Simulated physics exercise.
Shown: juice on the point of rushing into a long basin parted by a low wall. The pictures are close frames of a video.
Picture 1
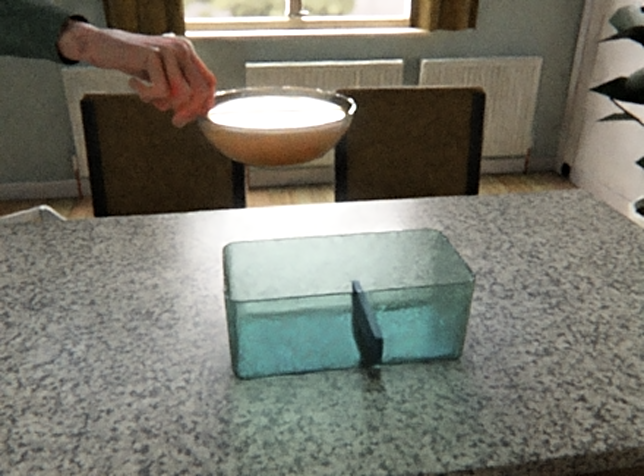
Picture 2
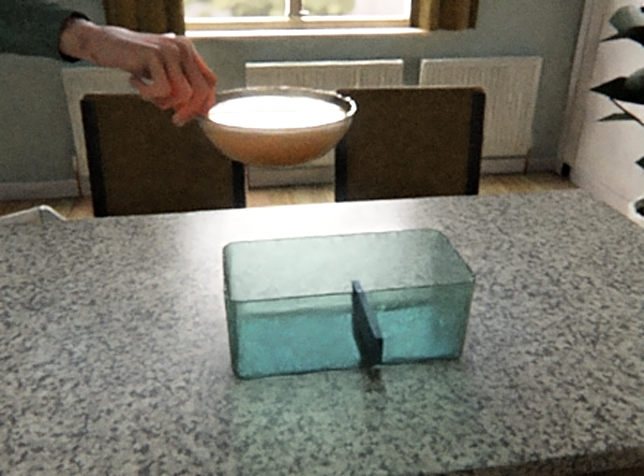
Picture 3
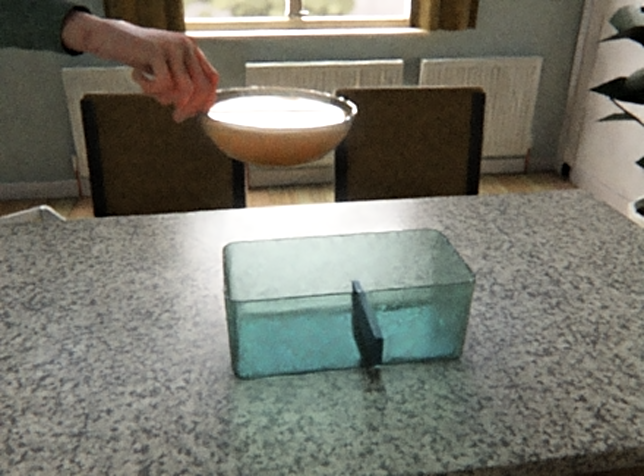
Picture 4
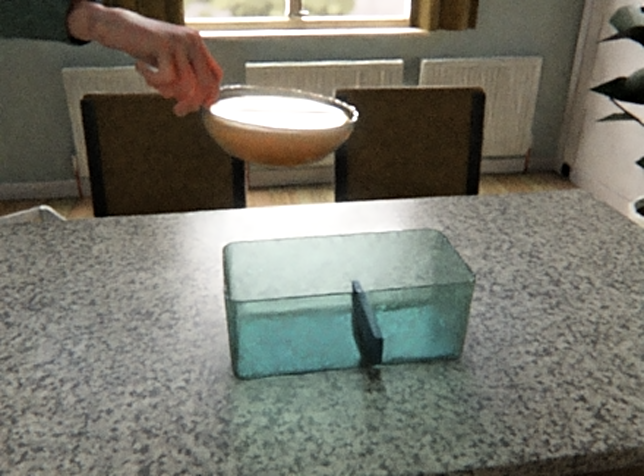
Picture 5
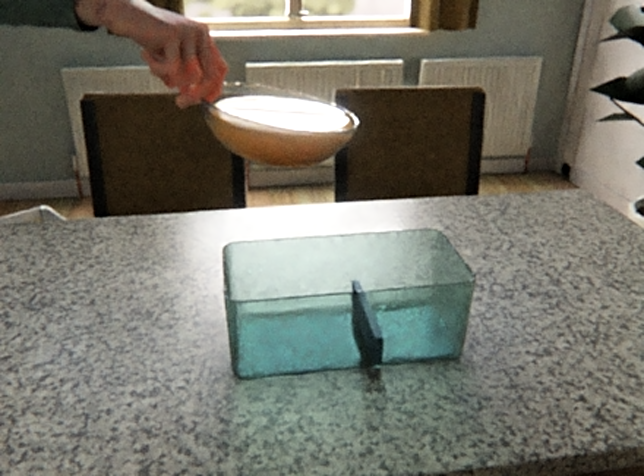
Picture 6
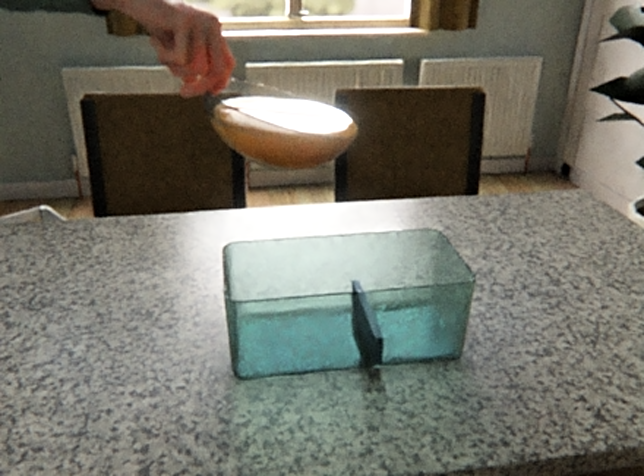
A hand reaching in from the upper left holds a clear glass bowl of pale orange juice above a speckled grey table, seen from slightly above by a still camera in a room with chairs, radiators and a bright window. Below sits a long blue-green translucent basin with a dark low wall across it. The hand lifts slightly and gradually tilts the bowl rightward, its juice shifting toward the right rim.
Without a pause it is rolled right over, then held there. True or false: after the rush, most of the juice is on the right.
True.
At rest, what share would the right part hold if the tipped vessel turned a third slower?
Close to 75 per cent.
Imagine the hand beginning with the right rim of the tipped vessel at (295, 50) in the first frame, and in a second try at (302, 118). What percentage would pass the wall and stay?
You'd see around 35 per cent, and then around 25 per cent.
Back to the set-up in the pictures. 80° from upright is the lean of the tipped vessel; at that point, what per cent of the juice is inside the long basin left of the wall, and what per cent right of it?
Near 0 on the left, 35 on the right.
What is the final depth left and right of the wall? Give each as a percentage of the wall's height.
Left 20 per cent, right 70.
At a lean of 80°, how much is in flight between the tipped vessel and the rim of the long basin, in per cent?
Around 55 in a hundred, more or less.
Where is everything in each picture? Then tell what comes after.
In the first frame, tilt 0°; pouring edge (353, 105); surface from (199, 117) to (347, 111); the long basin's rim runs from (224, 272) to (457, 254); the wall's top is at (367, 307).
In the second frame, tilt 1°; pouring edge (353, 106); surface from (199, 116) to (348, 111).
In the third frame, tilt 3°; pouring edge (354, 109); surface from (200, 114) to (348, 113).
In the fourth frame, tilt 7°; pouring edge (355, 114); surface from (202, 111) to (350, 115).
In the fifth frame, tilt 12°; pouring edge (355, 120); surface from (206, 110) to (352, 118).
In the sixth frame, tilt 18°; pouring edge (355, 129); surface from (210, 110) to (353, 122); 1 per cent is over the edge.
A moment on, the tilt is 80° and 11 per cent is still to pour, 0 is left of the wall and 35 right of it.
Next, the tilt is 109° and 0 per cent is still to pour, 21 is left of the wall and 65 right of it.
Then the tilt is 110° and 0 per cent is still to pour, 28 is left of the wall and 67 right of it.
Later the tilt is 110° and 0 per cent is still to pour, 31 is left of the wall and 64 right of it.
Finally, 32 per cent lies left of the wall, 64 right of it and 5 outside.
